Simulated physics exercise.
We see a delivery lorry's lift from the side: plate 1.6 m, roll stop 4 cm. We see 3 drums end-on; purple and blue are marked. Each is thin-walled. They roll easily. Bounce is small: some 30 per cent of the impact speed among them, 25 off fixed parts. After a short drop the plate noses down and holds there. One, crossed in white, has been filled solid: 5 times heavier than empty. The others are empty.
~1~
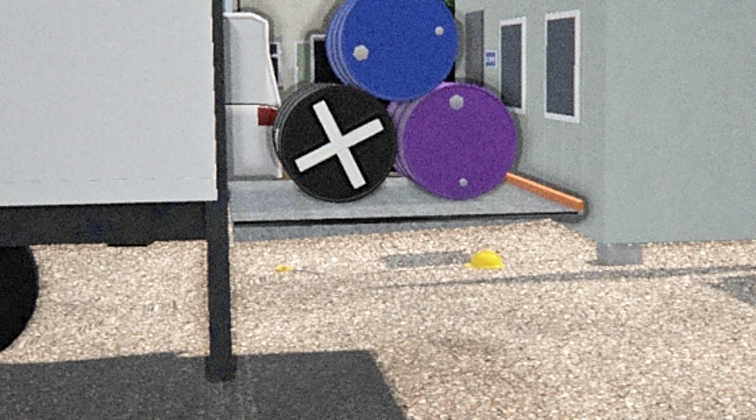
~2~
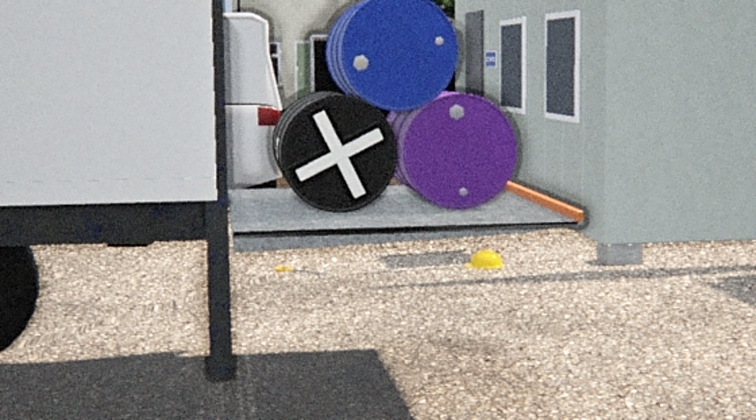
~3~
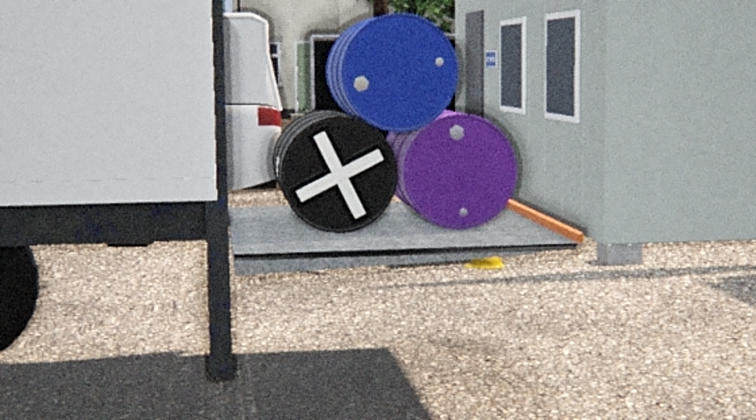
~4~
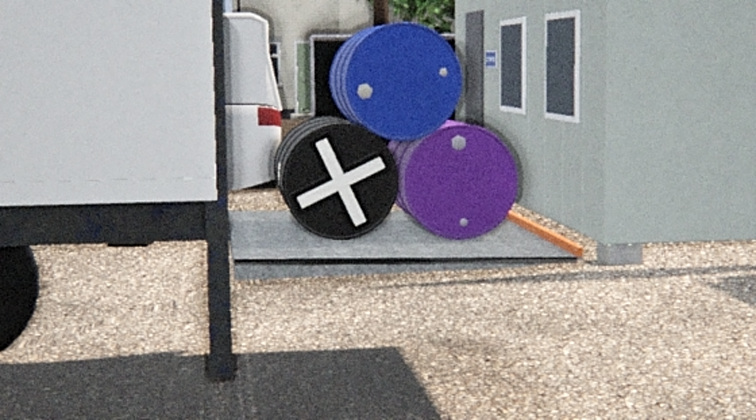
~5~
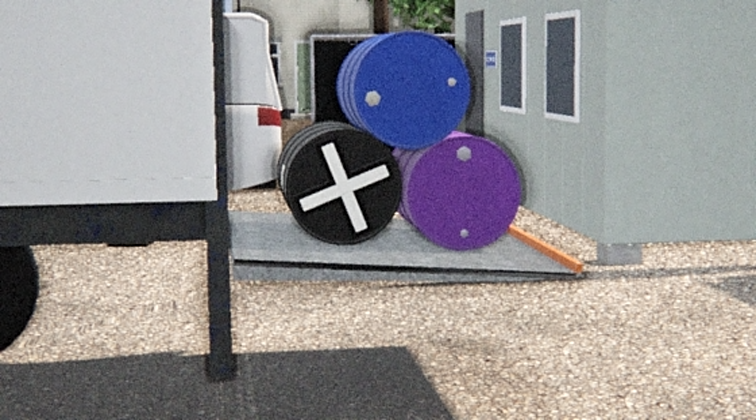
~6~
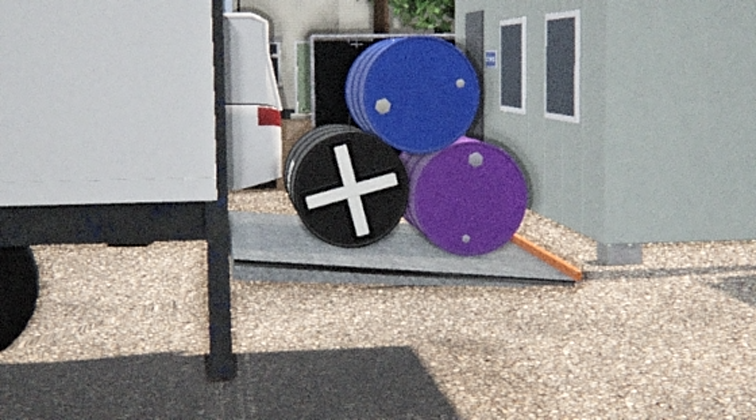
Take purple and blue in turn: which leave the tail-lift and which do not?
Purple rolls off the plate. Blue jumps the stop.
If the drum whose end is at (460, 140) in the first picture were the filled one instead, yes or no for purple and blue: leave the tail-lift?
In that case purple no, blue no.
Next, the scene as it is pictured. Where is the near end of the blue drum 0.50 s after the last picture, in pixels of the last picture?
Around (453, 98).
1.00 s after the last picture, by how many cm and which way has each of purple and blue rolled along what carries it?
Purple 40 right, blue 40 right.
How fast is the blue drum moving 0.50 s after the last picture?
Near 0.4 m/s.
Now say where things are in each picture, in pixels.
The first frame shows purple (461, 142), blue (399, 42); plate level; stop at (580, 206); white cross at (339, 145).
The second frame shows purple (461, 152), blue (399, 52); plate level.
The third frame shows purple (461, 172), blue (400, 73); plate level.
The fourth frame shows purple (462, 183), blue (404, 82); plate tilted 2°; stop at (580, 252).
The fifth frame shows purple (465, 194), blue (412, 90); plate tilted 4°.
The sixth frame shows purple (472, 199), blue (421, 95); plate tilted 6°; stop at (579, 276).
Another 0.50 s on from the last picture, purple is on the plate, 25 cm from the stop, rolling right; blue is up on others, 55 cm from the stop, rolling right; 0 over the stop so far.
Another 1.00 s on from the last picture, purple is on the plate, 5 cm from the stop, rolling right; blue is up on others, 35 cm from the stop, rolling right; 0 over the stop so far.
Another 1.60 s on from the last picture, purple is over the stop and falling; blue is over the stop and falling; 2 over the stop so far.
In the end (4.70 s after the last picture), purple is off the lift, on the ground; blue is off the lift, on the ground; 3 over the stop so far.
